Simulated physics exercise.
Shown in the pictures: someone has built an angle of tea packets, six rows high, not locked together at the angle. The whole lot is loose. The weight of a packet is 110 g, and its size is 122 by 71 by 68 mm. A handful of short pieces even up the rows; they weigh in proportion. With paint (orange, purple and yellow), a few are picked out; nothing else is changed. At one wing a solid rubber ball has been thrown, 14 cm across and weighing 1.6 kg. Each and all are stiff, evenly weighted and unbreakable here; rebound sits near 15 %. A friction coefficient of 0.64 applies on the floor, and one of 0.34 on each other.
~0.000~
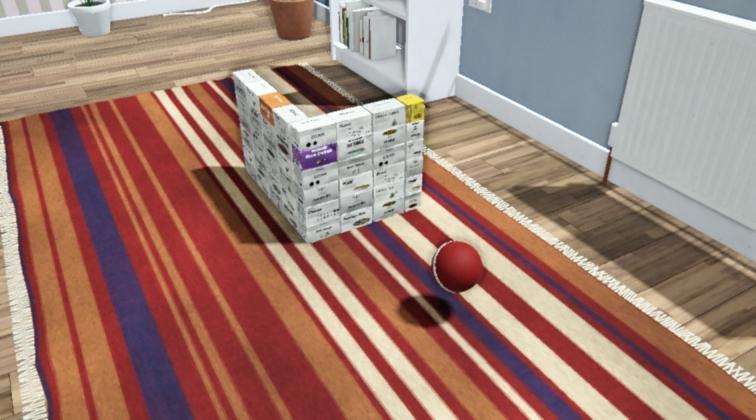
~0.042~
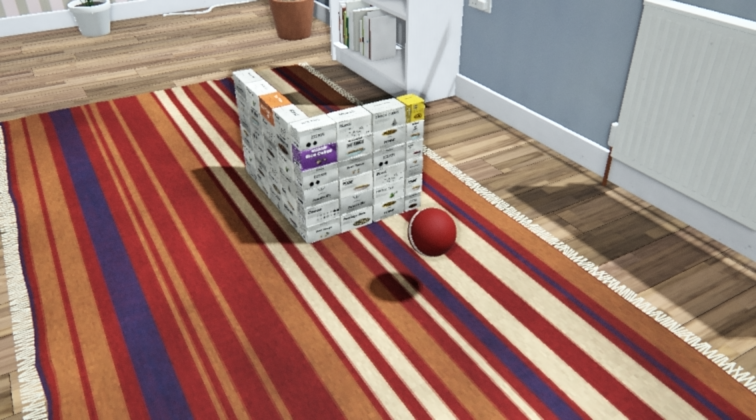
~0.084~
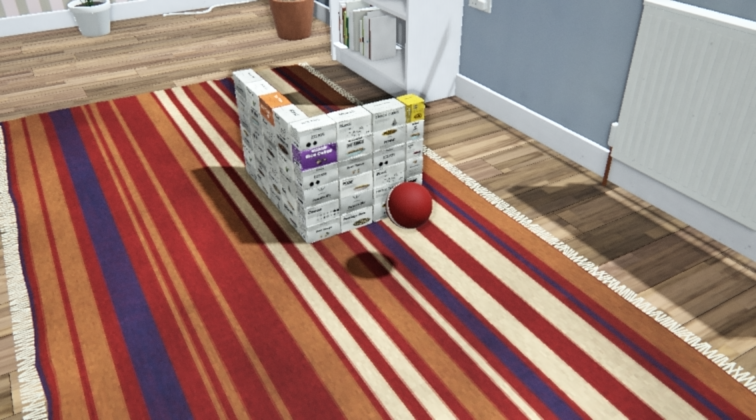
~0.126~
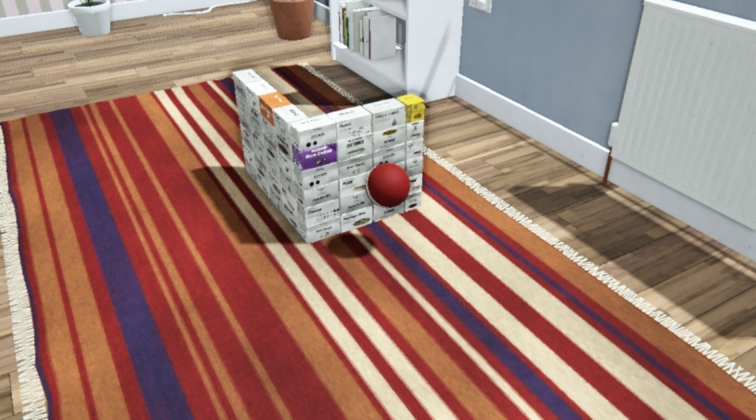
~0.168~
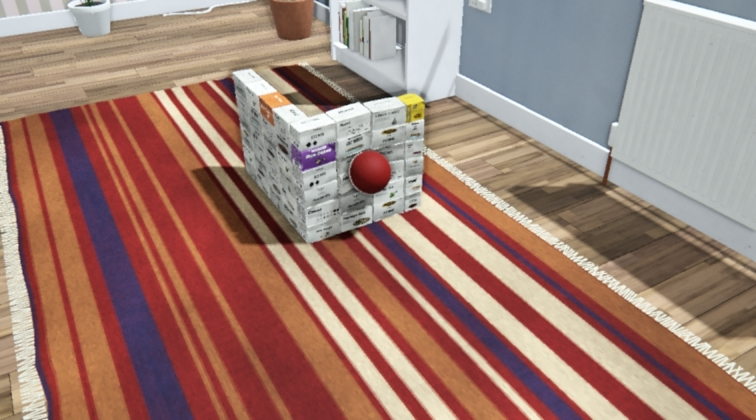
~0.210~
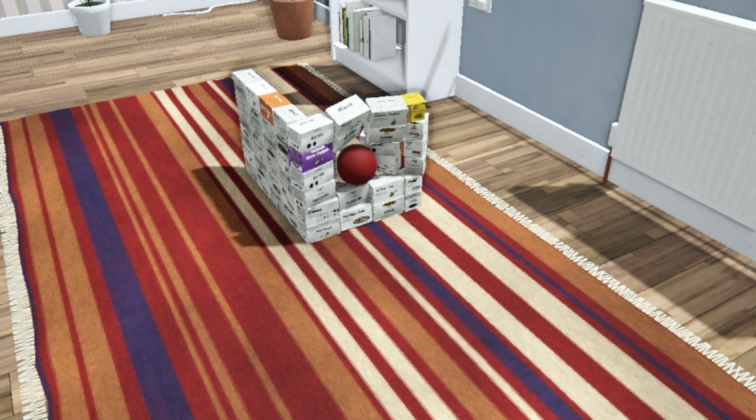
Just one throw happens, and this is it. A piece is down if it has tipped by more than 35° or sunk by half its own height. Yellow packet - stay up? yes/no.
No.
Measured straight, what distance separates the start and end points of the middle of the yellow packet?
About 41 cm.
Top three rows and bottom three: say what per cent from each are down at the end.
The top part comes to 40 per cent, the bottom part to 20 per cent.
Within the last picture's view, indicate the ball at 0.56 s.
Roughly at pixel (287, 137).
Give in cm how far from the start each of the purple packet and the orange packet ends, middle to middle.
For purple it's roughly 2 cm, and for orange it's roughly 0 cm.
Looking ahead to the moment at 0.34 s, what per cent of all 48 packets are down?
It's 20 percent at that point.
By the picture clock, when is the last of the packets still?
That happens at roughly 1.0 seconds.
Around 0.34 s, ball still moving; 10 of the 48 packets down; yellow packet displaced 56 mm; purple packet displaced 17 mm.
Around 0.56 s, ball still moving; 14 of the 48 packets down; yellow packet tipped 43°, 18 cm lower; purple packet displaced 17 mm.
Finally (1.2 s), ball rolling away; 14 of the 48 packets down; yellow packet on its side; purple packet displaced 17 mm; orange packet unmoved. Seen by the last camera, middles, yellow packet near (445, 172), purple packet near (310, 154).
